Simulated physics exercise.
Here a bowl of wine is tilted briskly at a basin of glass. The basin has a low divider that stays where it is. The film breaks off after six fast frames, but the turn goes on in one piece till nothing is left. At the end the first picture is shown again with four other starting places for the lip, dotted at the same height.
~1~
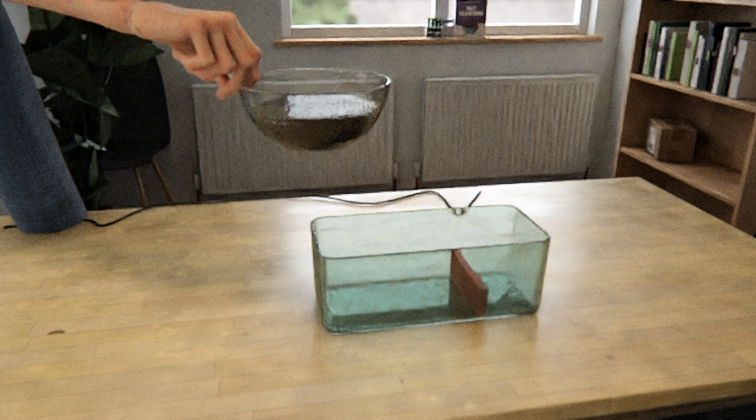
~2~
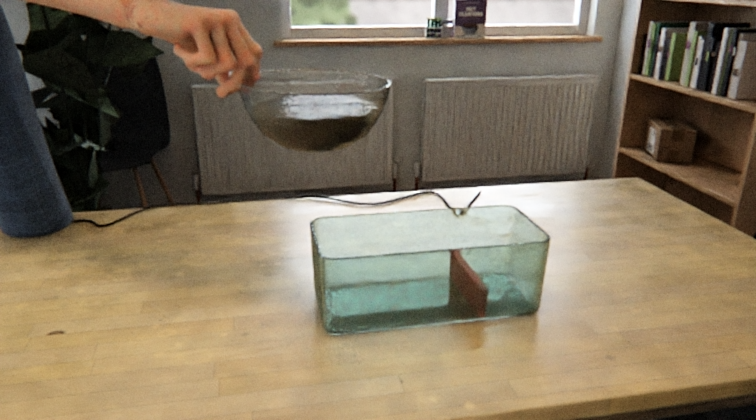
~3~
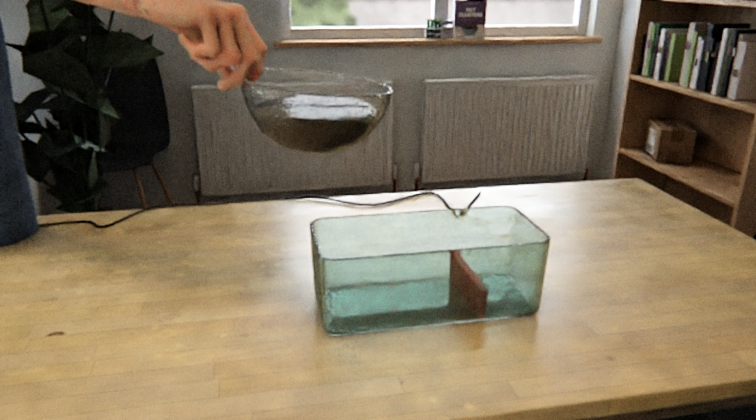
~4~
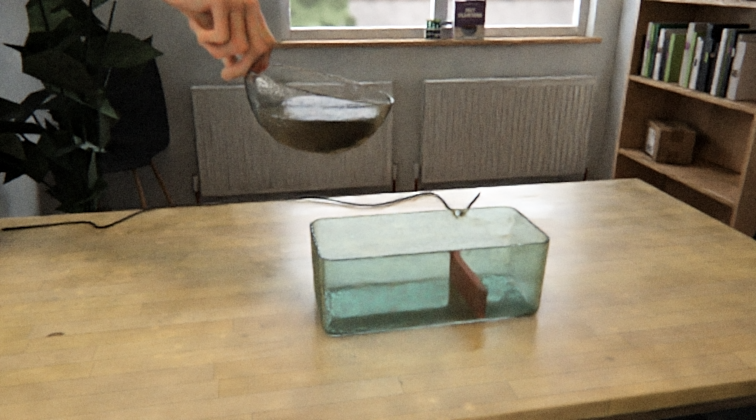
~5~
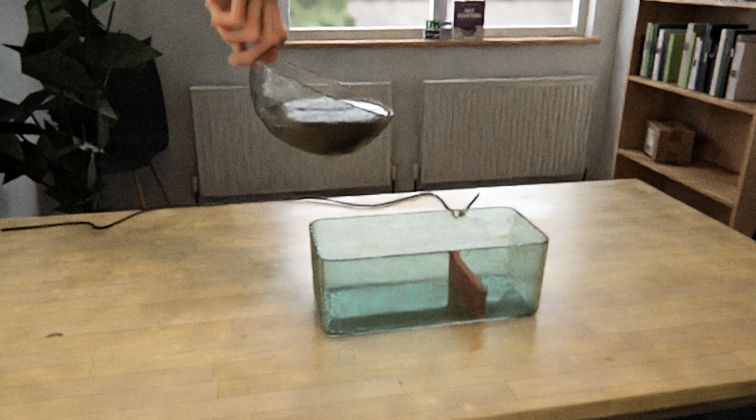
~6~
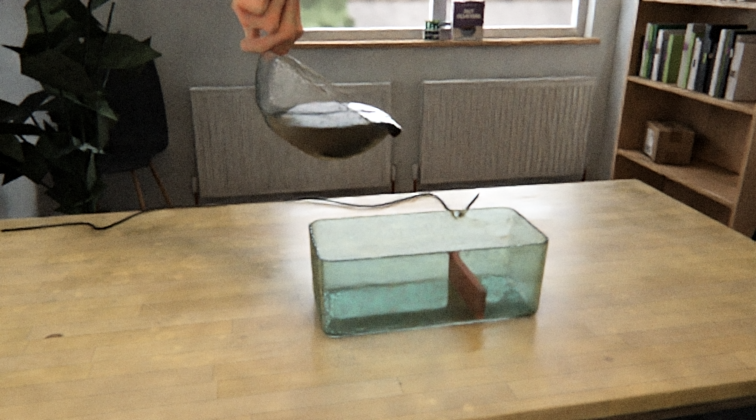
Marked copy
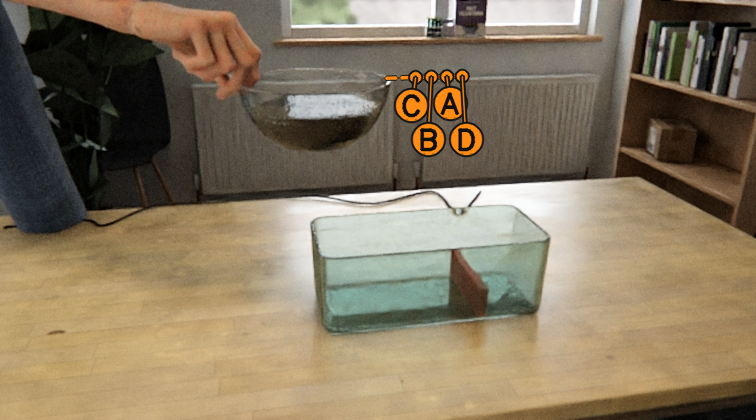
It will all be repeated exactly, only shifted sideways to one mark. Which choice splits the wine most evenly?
A works best here.
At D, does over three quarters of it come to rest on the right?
No, it does not.
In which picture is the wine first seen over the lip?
In picture 6.
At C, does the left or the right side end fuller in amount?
The left one.
On the marked copy, A at (446, 76); B at (431, 77); C at (415, 77); D at (462, 76).
For dot A, about 48 % ends left of the wall and 51 % right of it.
For dot B, about 69 % ends left of the wall and 29 % right of it.
For dot C, about 92 % ends left of the wall and 6 % right of it.
For dot D, about 34 % ends left of the wall and 64 % right of it.
